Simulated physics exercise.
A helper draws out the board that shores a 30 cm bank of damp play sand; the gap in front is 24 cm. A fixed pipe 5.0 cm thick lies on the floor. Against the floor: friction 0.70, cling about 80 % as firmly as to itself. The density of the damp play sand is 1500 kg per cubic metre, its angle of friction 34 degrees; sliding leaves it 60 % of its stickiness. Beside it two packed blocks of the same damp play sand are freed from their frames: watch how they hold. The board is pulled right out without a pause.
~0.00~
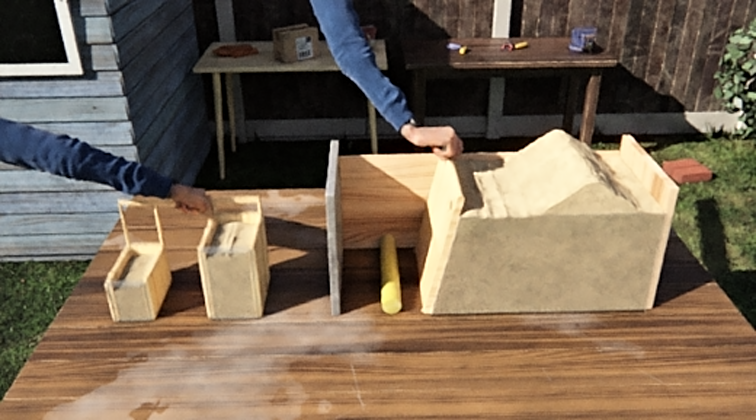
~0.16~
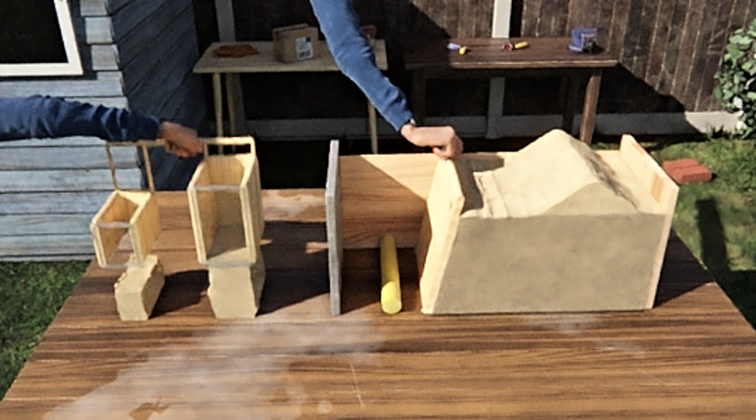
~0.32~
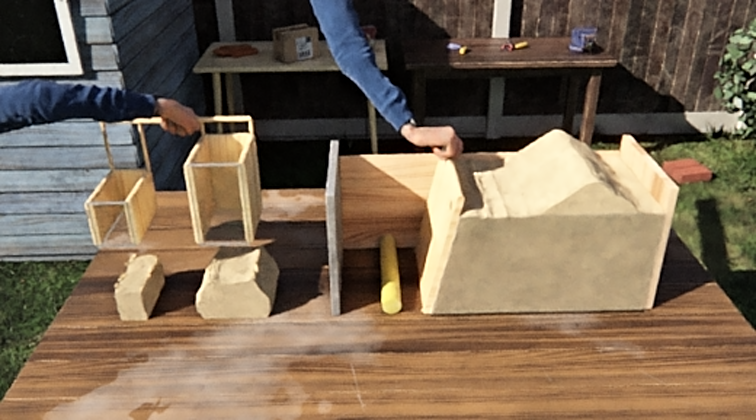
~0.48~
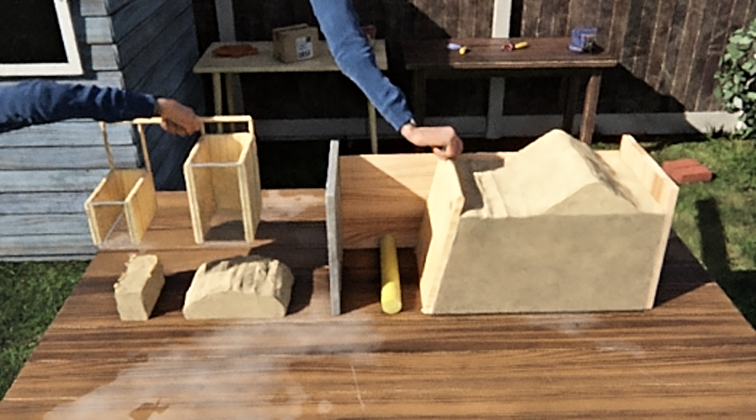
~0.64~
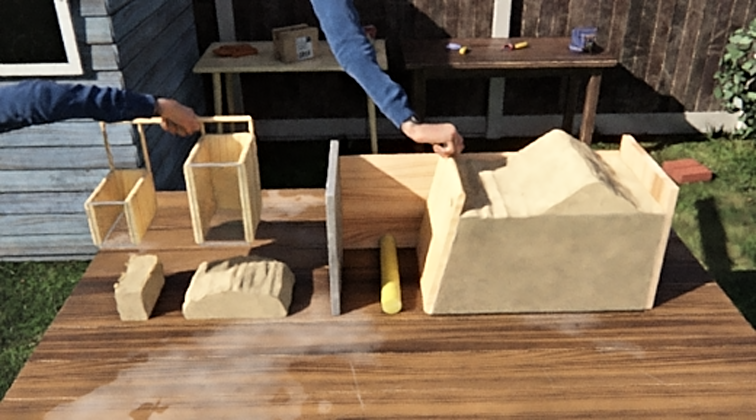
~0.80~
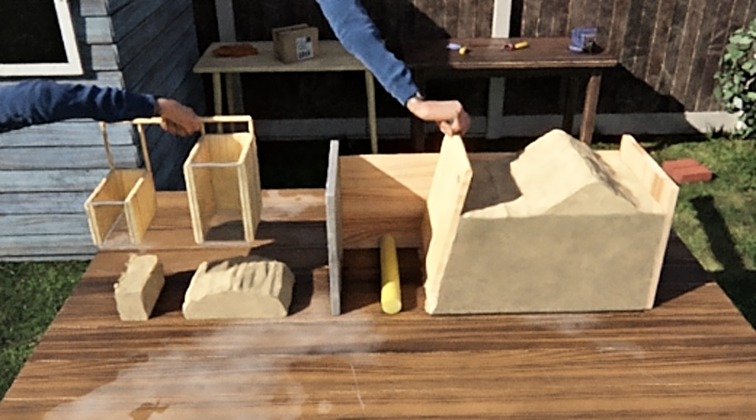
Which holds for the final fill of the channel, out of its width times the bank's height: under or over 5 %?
It comes out over 5 %.
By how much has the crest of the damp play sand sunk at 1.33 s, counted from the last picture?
Some 0.0 cm.
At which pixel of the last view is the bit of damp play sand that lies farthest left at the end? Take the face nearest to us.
Near (394, 290).
By 1.04 s, the face still stands, with nothing on top of the pipe; the channel is 0 % full.
By 1.33 s, the fallen stuff reaches 9 % of the way across, with nothing on top of the pipe; the channel is 3 % full.
By 1.62 s, the fallen stuff reaches 40 % of the way across, with 2.2 cm on top of the pipe; the channel is 17 % full.
By 1.90 s, the fallen stuff reaches 41 % of the way across, with 2.8 cm on top of the pipe; the channel is 17 % full.
By 1.95 s, at the end, the fallen stuff reaches 41 % of the way across, with 2.8 cm on top of the pipe; the channel is 17 % full.
